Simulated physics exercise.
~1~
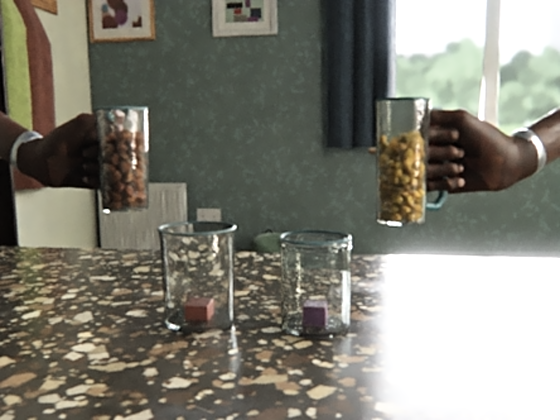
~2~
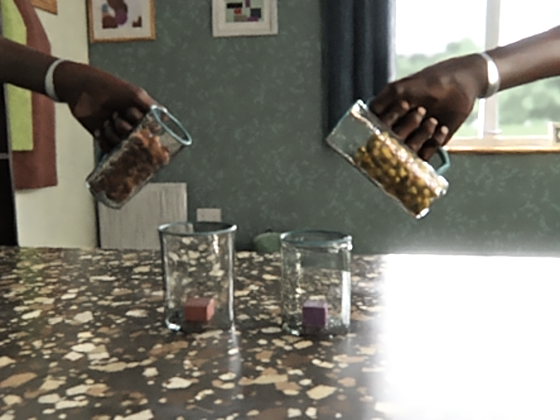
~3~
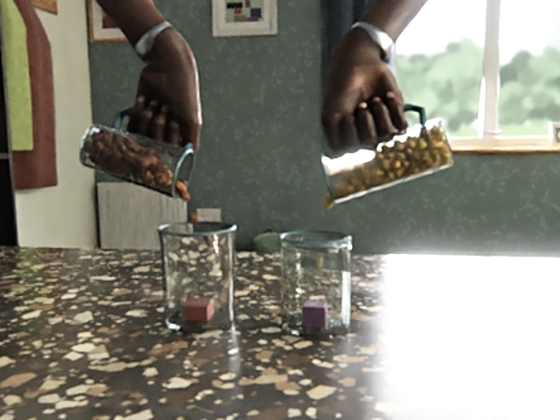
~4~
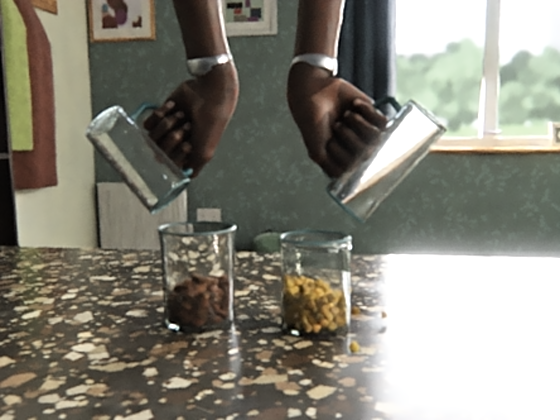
Two hands with pale wristbands reach in from either side above a dark speckled counter, seen from the front in a room with a green wall and a bright window at right. The left holds a clear cup of reddish-brown pieces, the right a cup of yellow ones. Below stand two clear glasses, a small red block in the left and a purple block in the right. The hands turn inward, tipping the cups until the pieces pour down. Both cups end up empty, the blocks are buried from sight, and a few yellow pieces lie on the counter beside the right glass.
